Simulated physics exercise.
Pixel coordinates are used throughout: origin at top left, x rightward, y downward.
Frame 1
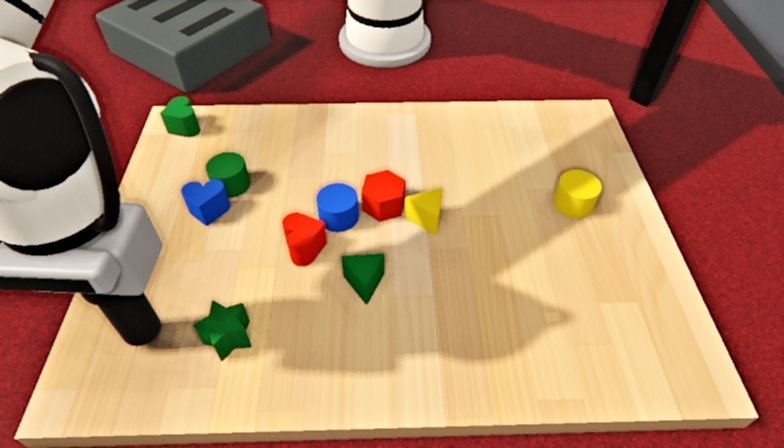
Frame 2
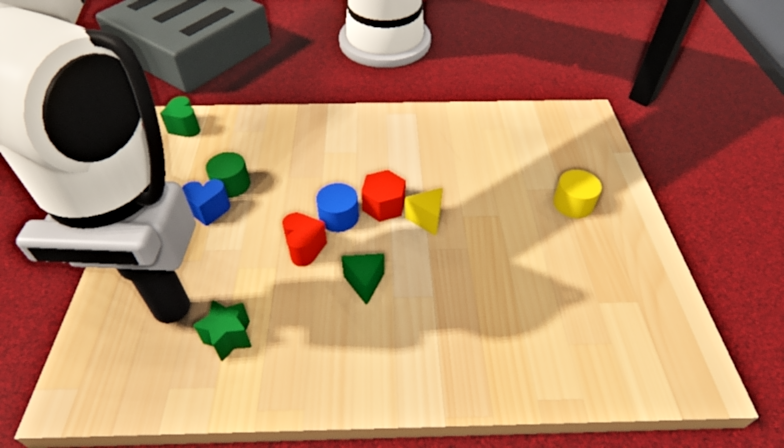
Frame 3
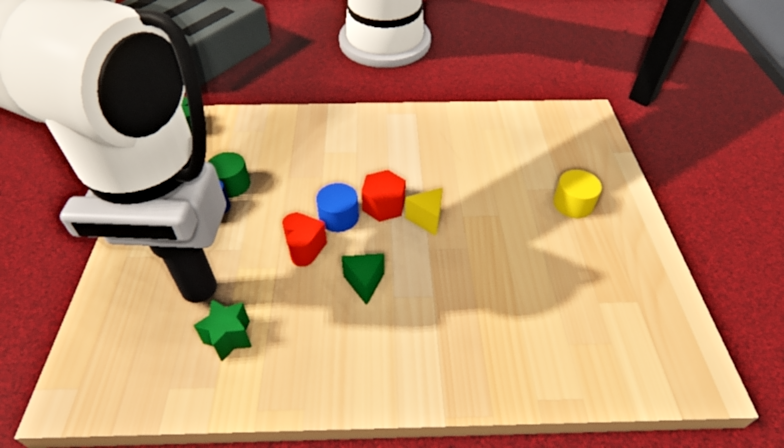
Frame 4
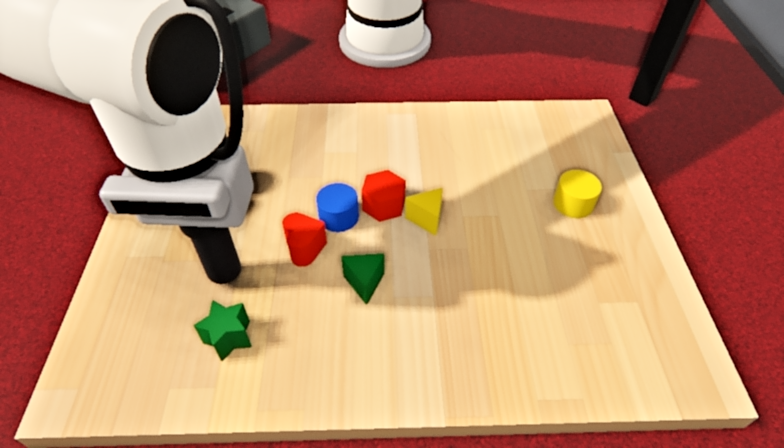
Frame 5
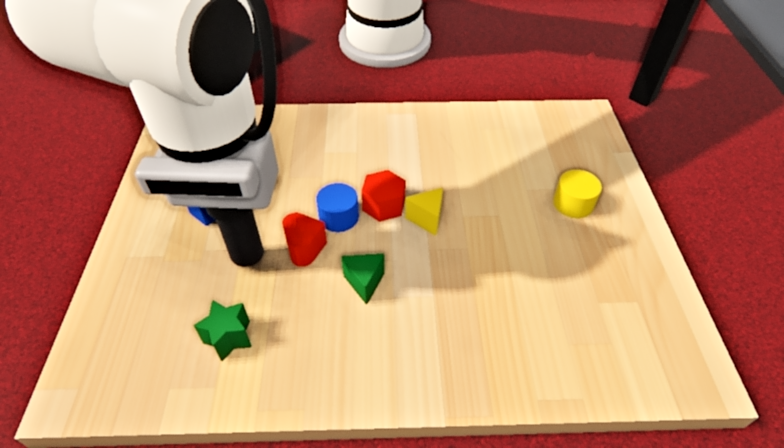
White robot arm with a black rod moving right and slightly upward over a wooden board, the coloured blocks staying still.
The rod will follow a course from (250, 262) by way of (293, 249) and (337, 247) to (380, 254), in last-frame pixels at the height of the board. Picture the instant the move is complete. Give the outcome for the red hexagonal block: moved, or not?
It ends up somewhere else.
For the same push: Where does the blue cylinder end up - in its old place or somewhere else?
Once the path is done, it is somewhere new.
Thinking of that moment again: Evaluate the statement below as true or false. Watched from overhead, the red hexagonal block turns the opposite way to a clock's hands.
That is false.
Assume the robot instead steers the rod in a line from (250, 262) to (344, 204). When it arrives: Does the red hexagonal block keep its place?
No, that is not how it ends up.
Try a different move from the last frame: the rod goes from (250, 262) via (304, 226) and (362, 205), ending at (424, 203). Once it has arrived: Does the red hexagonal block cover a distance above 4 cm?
Yes - that is the case.
What follows on the original path. One third of the way, rod at (293, 243); red heart at (322, 224).
Two thirds of the way, rod at (338, 240); red heart at (366, 219); blue cylinder at (350, 188); red hexagonal block at (390, 180), turned 25° clockwise.
At the end, rod at (380, 247); red heart at (400, 216), turned 30° anticlockwise; blue cylinder at (350, 188); green triangular block unmoved; red hexagonal block at (390, 180), turned 25° clockwise.
